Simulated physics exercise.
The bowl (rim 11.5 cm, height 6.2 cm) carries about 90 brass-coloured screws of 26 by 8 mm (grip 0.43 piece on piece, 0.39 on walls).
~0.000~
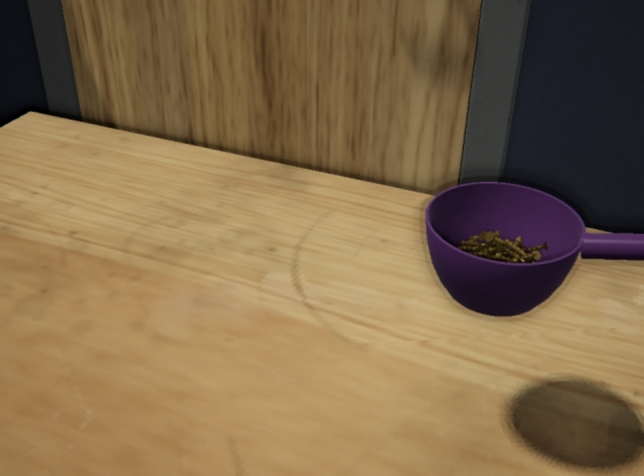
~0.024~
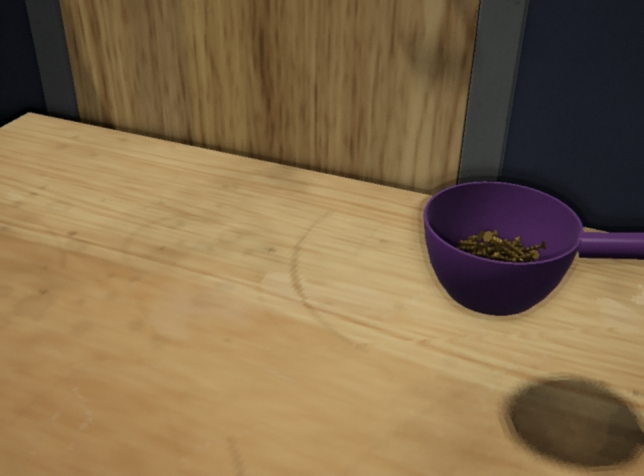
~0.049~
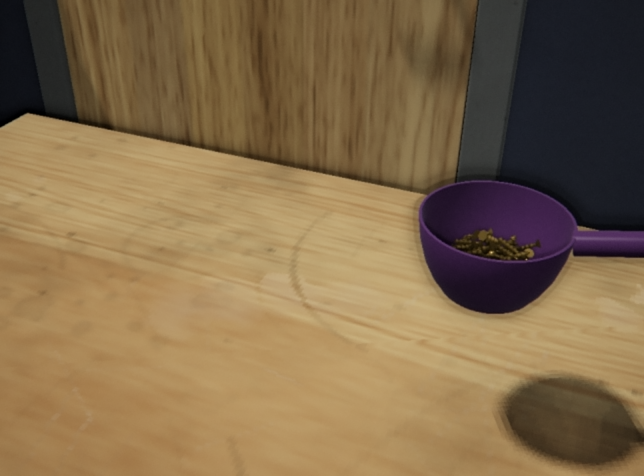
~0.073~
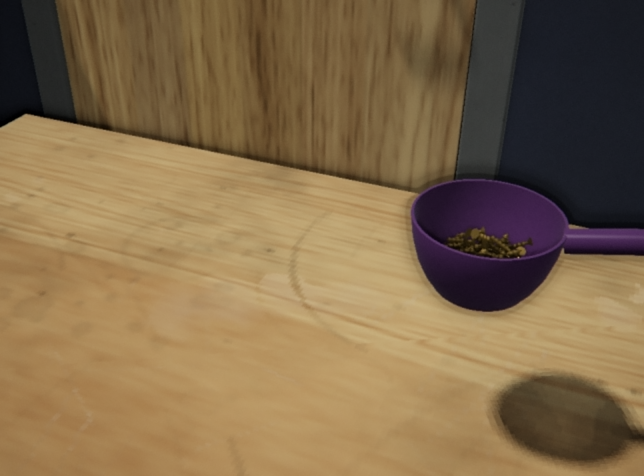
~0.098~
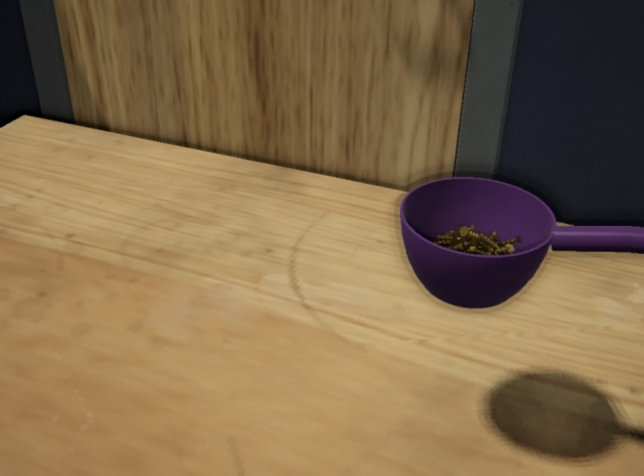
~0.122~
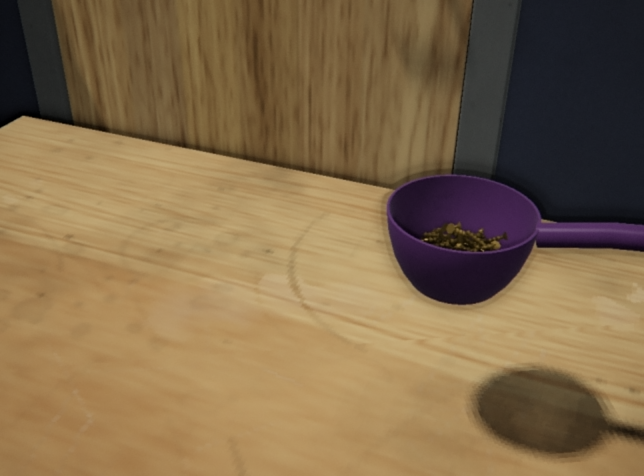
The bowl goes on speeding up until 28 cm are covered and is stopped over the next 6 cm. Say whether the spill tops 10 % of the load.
Lost: Below.
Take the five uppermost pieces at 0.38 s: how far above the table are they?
Roughly 19 cm.
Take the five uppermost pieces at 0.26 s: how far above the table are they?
Roughly 19 cm.
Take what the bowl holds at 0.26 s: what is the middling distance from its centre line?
About 2.5 cm.
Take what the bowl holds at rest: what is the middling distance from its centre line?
Roughly 3.0 cm.
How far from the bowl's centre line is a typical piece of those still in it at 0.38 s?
Roughly 2.5 cm.
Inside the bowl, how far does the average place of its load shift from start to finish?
About 2.0 cm.
After 0.26 s, tilt 0 degrees; bowl 100 %; middle of all pieces near (334, 233).
After 0.38 s, tilt 0 degrees; bowl 100 %; middle of all pieces near (173, 197).
After 0.49 s, tilt 0 degrees; bowl 100 %; middle of all pieces near (108, 177).
After 0.60 s, tilt 0 degrees; bowl 100 %; middle of all pieces near (111, 180).
At rest (1.0 s), bowl 100 %.
